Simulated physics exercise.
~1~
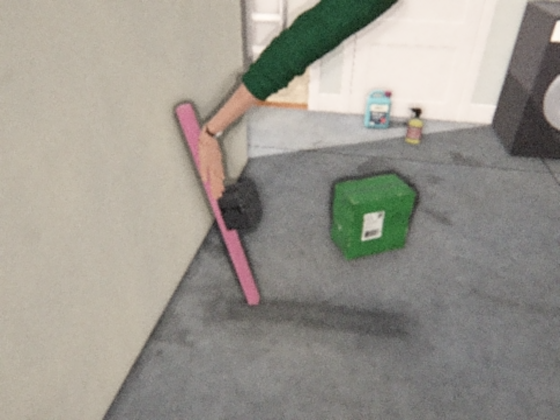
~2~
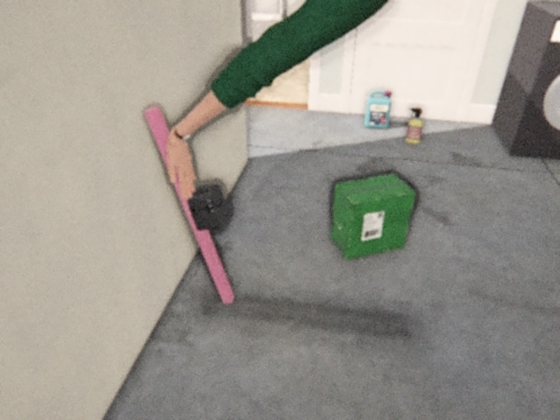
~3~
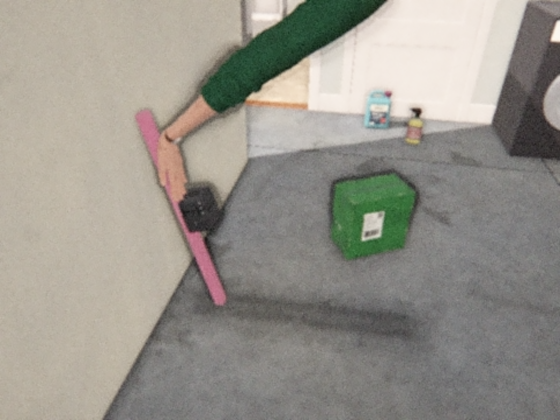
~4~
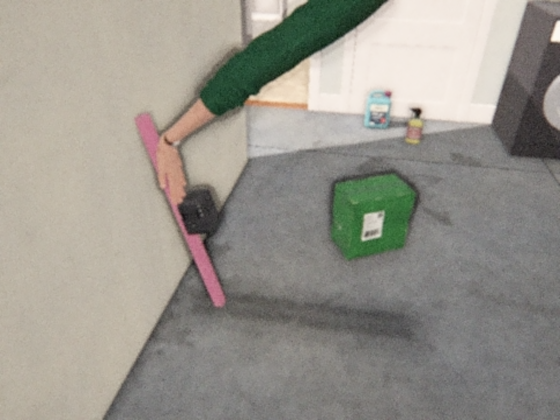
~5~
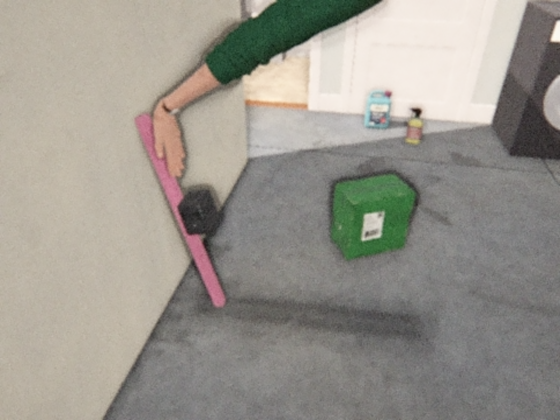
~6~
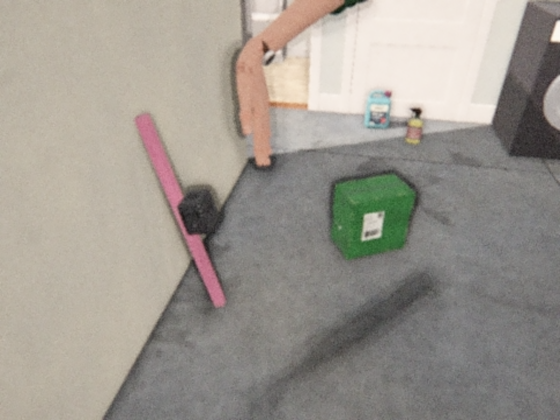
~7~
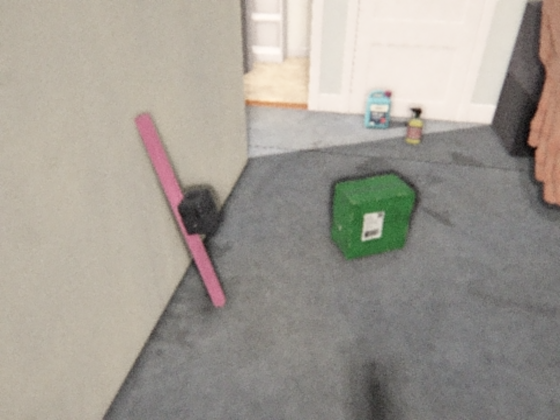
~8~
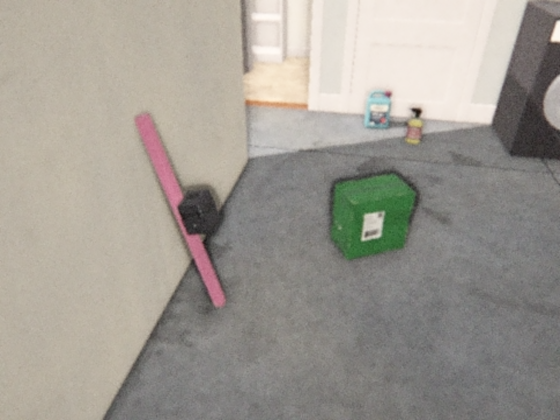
A hand leans a pink pole against the wall, lets go, and it stays leaning.
